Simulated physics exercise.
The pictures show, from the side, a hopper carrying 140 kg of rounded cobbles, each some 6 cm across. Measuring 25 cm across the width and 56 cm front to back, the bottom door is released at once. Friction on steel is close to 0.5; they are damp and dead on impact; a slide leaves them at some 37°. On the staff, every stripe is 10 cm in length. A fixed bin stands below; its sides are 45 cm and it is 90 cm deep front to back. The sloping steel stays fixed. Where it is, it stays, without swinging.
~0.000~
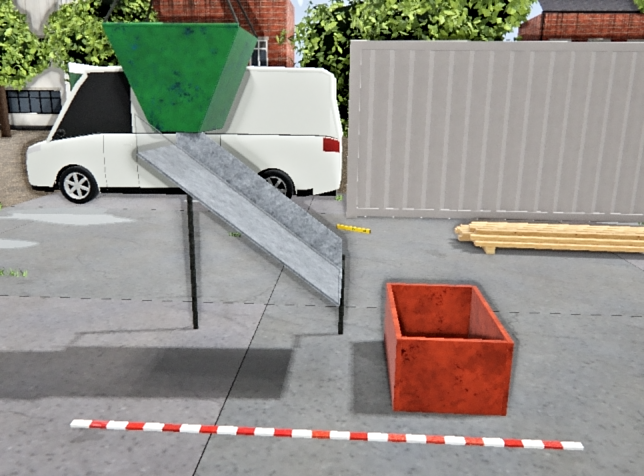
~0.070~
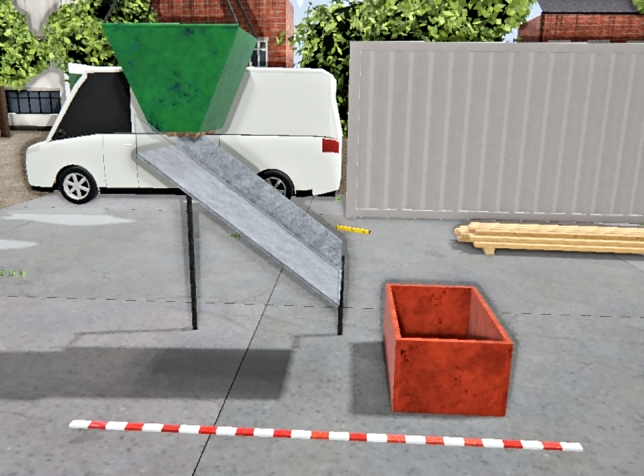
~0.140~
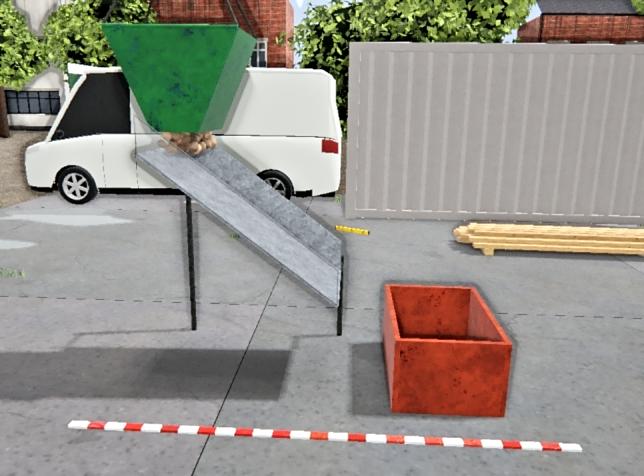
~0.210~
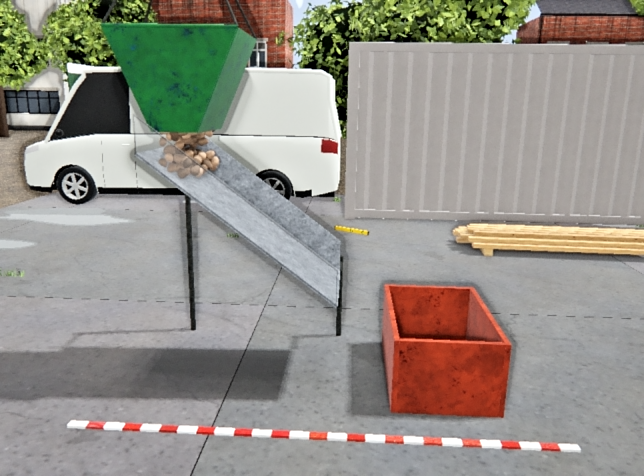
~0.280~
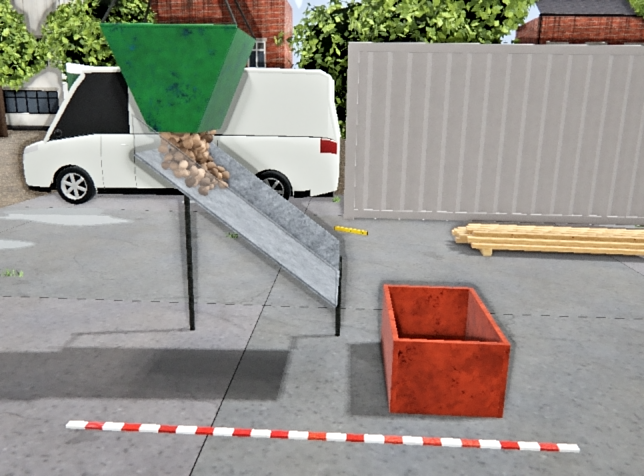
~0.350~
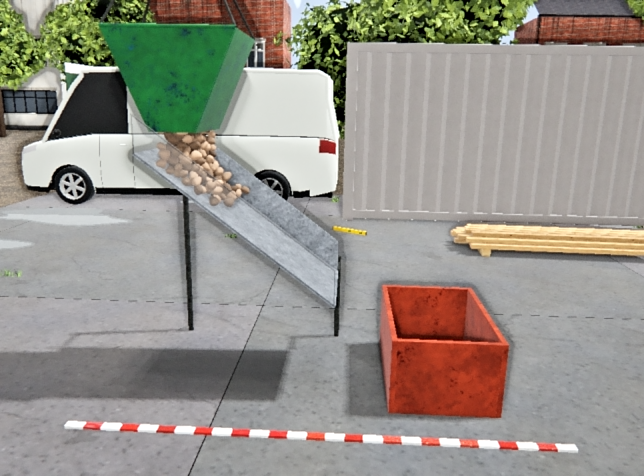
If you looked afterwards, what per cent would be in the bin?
I would expect about 5 per cent there.
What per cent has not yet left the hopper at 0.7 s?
About 25 %.
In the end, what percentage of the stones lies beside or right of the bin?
Around 5 per cent of it.
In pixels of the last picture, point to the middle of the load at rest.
(359, 363).
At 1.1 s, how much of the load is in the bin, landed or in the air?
By then, 0 %.
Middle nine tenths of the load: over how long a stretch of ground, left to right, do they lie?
About 60 cm.
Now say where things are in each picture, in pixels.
The outlet is at (175, 122); nothing has dropped yet, in the first frame.
The outlet is at (175, 123); 3 % is out, in the second frame.
The outlet is at (174, 123); 10 % is out, the lowest stones still above the rim at (194, 147), 144 cm up, in the third frame.
The outlet is at (174, 123); 15 % is out, the lowest stones still above the rim at (197, 170), 131 cm up, in the fourth frame.
The outlet is at (173, 123); 23 % is out, the lowest stones still above the rim at (212, 186), 122 cm up, in the fifth frame.
The outlet is at (172, 123); 32 % is out, the lowest stones still above the rim at (228, 198), 115 cm up, in the sixth frame.
After 0.7 s, 26 % in the hopper, 71 % on the steel, 3 % falling or lying left of the bin; the stones farthest right are at (352, 299).
After 1.1 s, 0 % in the hopper, 66 % on the steel, 33 % falling or lying left of the bin, 1 % falling or lying in the bin; the stones farthest right are at (403, 322).
After 1.7 s, 0 % in the hopper, 13 % on the steel, 83 % falling or lying left of the bin, 4 % falling or lying in the bin, 1 % falling or lying beside or right of the bin; the stones farthest right are at (473, 376).
After 2.6 s, 0 % in the hopper, 92 % falling or lying left of the bin, 5 % falling or lying in the bin, 3 % falling or lying beside or right of the bin; the stones farthest right are at (471, 361).
After 4.5 s, 0 % in the hopper, 92 % left of the bin, 5 % in the bin, 3 % beside or right of the bin; the stones farthest right are at (471, 361).
